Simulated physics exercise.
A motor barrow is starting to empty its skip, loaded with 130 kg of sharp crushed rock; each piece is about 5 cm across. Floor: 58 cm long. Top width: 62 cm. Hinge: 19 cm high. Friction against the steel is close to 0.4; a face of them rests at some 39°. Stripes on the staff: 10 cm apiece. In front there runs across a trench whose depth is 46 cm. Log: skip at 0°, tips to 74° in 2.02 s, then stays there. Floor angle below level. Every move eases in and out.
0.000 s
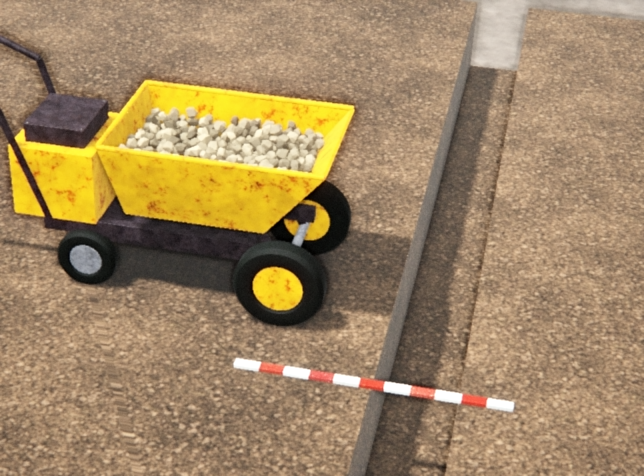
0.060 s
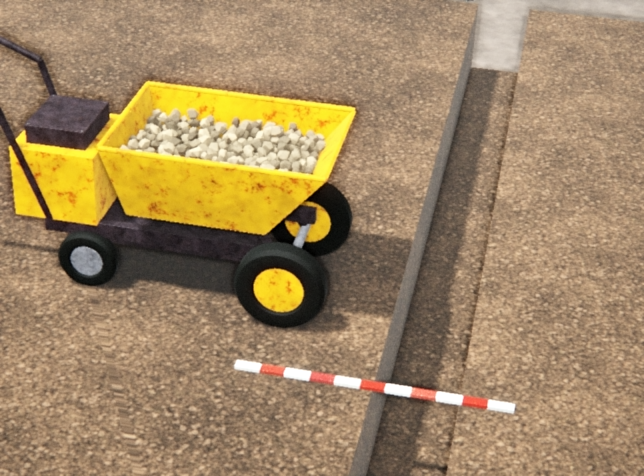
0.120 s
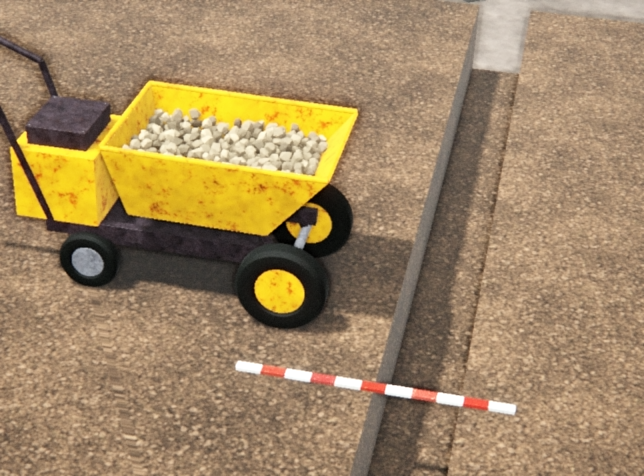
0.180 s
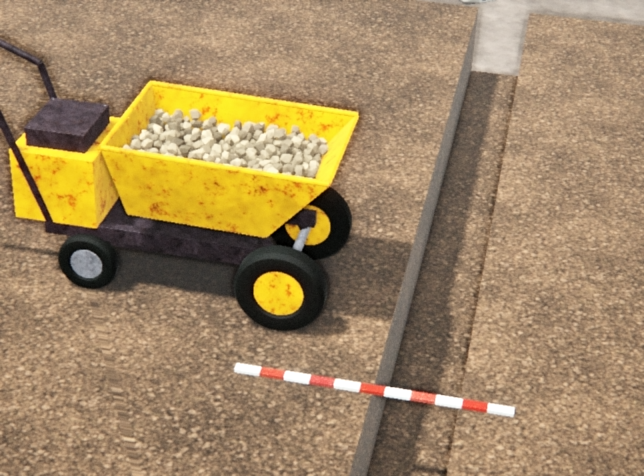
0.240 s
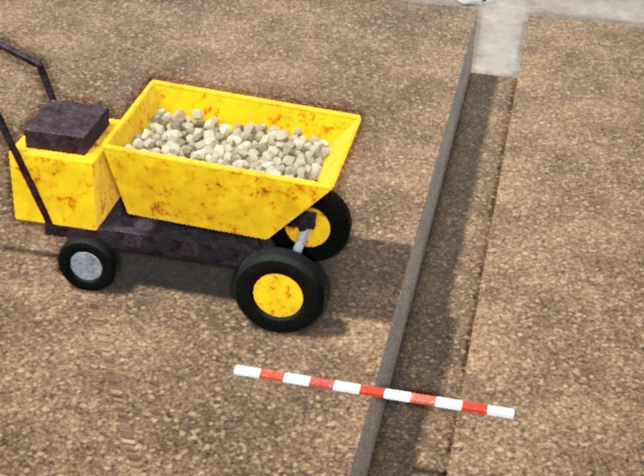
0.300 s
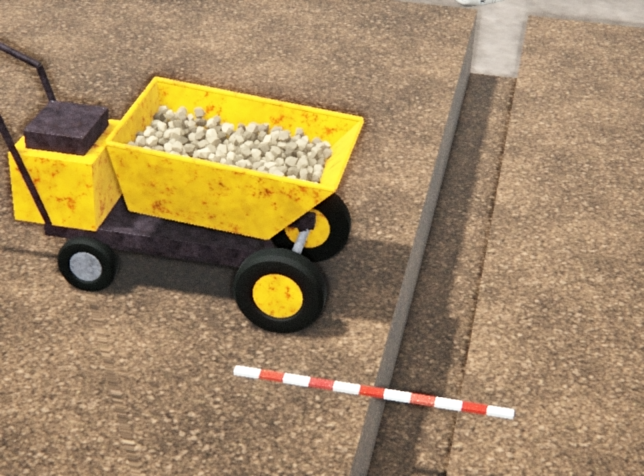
In the video, a yellow motor barrow loaded with pale crushed rock stands left of a narrow trench, near a red-and-white striped staff. Its skip tilts very slightly, the rear edge rising a little, while the wheels stay in place.
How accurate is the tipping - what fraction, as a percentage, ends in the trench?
Close to 83 in every hundred.
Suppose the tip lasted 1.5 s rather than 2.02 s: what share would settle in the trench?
Close to 80 percent, then.
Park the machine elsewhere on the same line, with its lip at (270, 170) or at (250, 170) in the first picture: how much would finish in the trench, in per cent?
It comes to about 100 and 70 in a hundred.
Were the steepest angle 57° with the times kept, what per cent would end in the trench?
Some 10% would finish there.
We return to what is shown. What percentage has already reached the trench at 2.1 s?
I'd say near 25 per cent at that time.
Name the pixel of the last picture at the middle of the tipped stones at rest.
Their centre sits close to (441, 379).
After 1.5 s the floor is at 63°; 100 % in the skip; the foremost stones are at (419, 265).
After 2.1 s the floor is at 74°; 67 % in the skip, 27 % in the trench, 6 % past the trench; the foremost stones are at (529, 328).
After 2.5 s the floor is at 74°; 37 % in the skip, 47 % in the trench, 16 % past the trench; the foremost stones are at (572, 337).
After 4.4 s the floor is at 74°; 0 % in the skip, 83 % in the trench, 17 % past the trench; the foremost stones are at (579, 348).
